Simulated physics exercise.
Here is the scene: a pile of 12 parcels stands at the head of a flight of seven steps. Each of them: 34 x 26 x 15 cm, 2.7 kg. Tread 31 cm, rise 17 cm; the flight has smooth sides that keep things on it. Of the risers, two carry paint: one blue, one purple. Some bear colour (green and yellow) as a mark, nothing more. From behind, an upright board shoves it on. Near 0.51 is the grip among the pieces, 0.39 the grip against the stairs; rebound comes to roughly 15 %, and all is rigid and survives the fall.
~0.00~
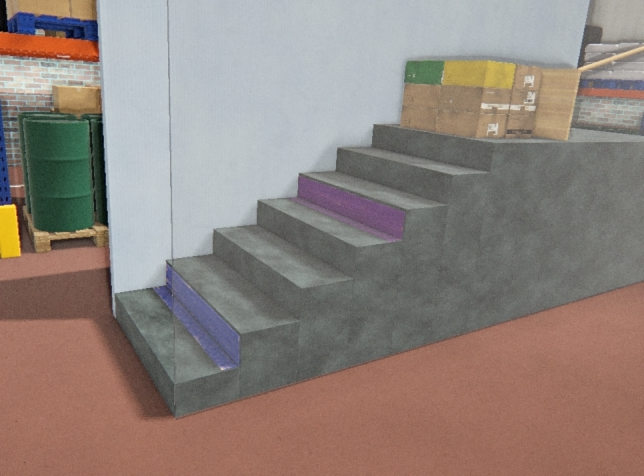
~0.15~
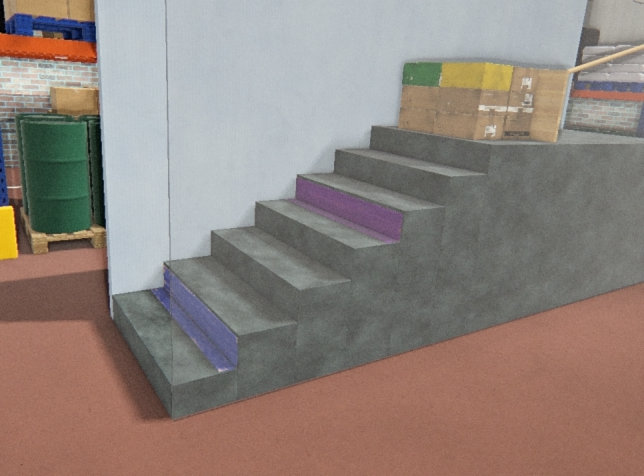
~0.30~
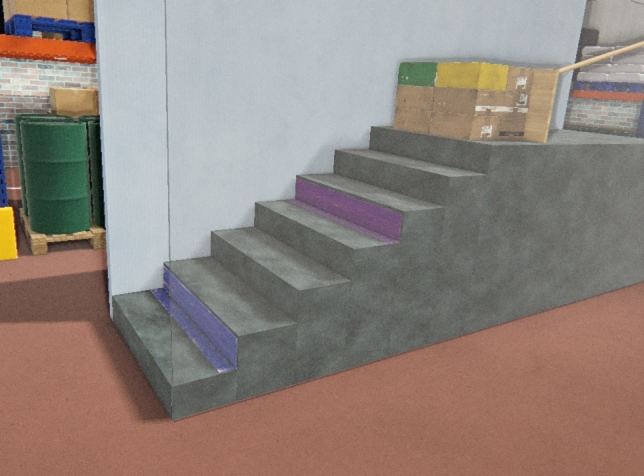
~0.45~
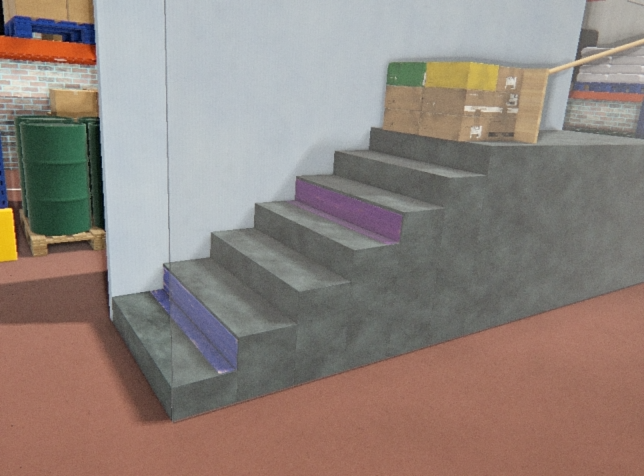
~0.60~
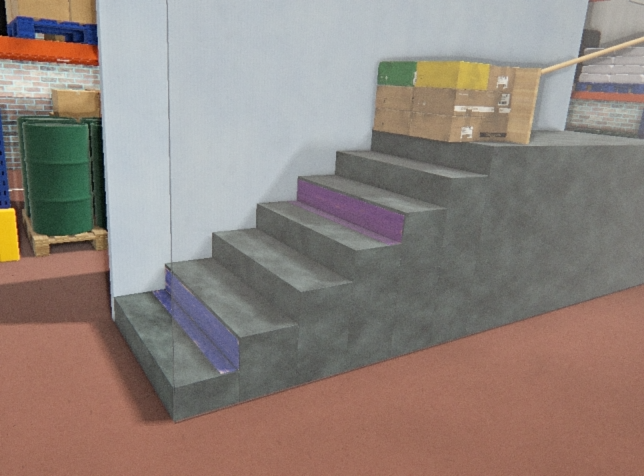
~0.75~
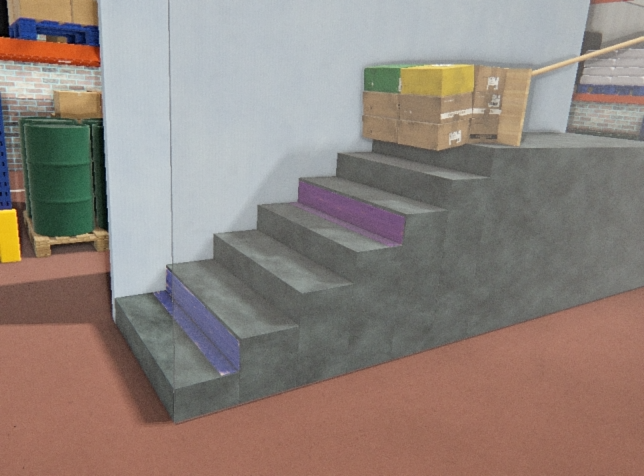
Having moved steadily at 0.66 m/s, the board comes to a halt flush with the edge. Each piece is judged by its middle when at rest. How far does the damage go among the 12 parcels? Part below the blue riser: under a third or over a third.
That share works out to less than one in three.
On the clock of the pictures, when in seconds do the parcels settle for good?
Close to 2.5 seconds, I'd say.
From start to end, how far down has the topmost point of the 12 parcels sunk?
Roughly 30 centimetres lower at the end.
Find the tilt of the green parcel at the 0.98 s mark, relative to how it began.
Angle at that time, about 10 degrees.
After 0.98 s, none of the 12 parcels below the blue riser, 12 disturbed; yellow parcel leaning 12°, 18 cm lower; green parcel leaning 11°, 18 cm lower.
After 1.40 s, none of the 12 parcels below the blue riser, 12 disturbed; green parcel on its side; yellow parcel on its side.
At rest (2.8 s), none of the 12 parcels below the blue riser, 12 disturbed; yellow parcel upside down; green parcel upside down. That is 0 per cent. As the last picture would show them, middles, yellow parcel near (274, 257), green parcel near (251, 226).
